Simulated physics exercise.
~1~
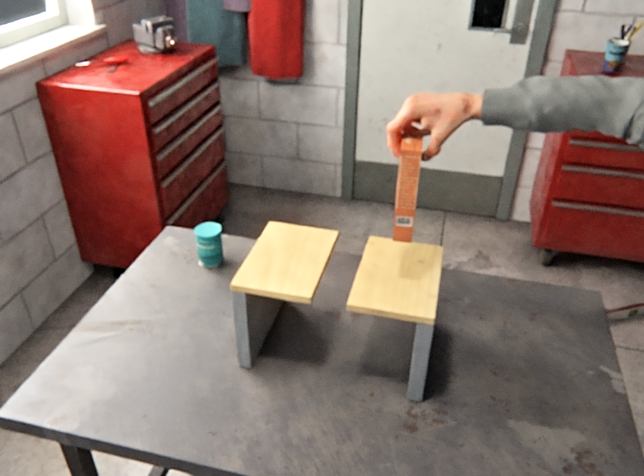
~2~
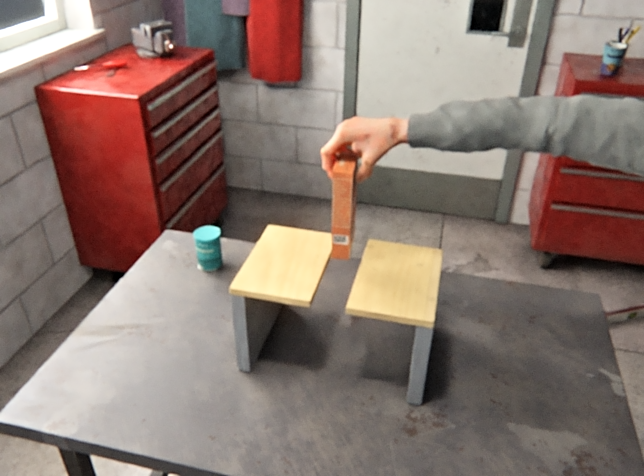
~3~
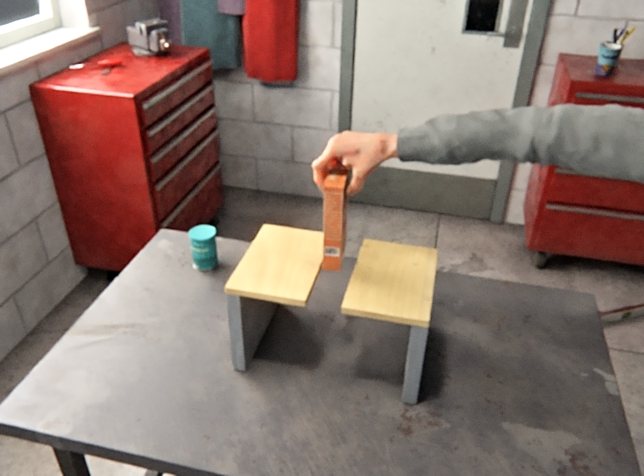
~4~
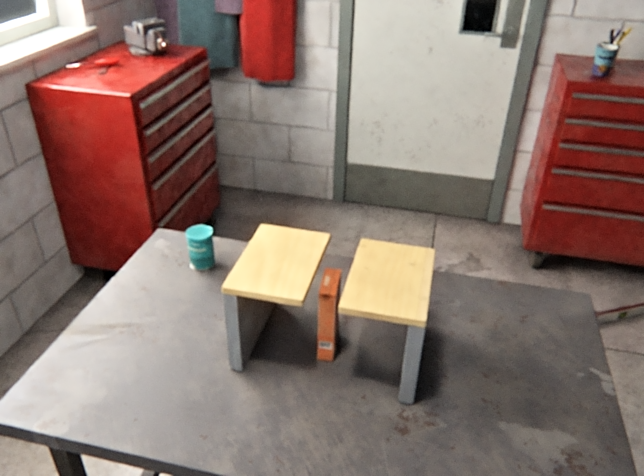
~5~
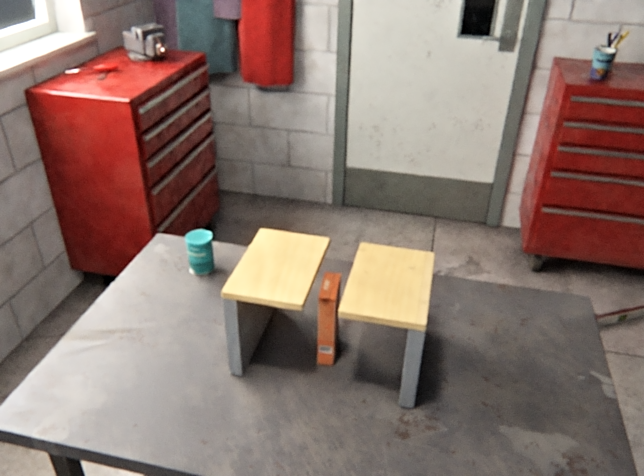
In a workshop, a hand moving an orange packet left above two small ledges and releasing it, the packet dropping between them.
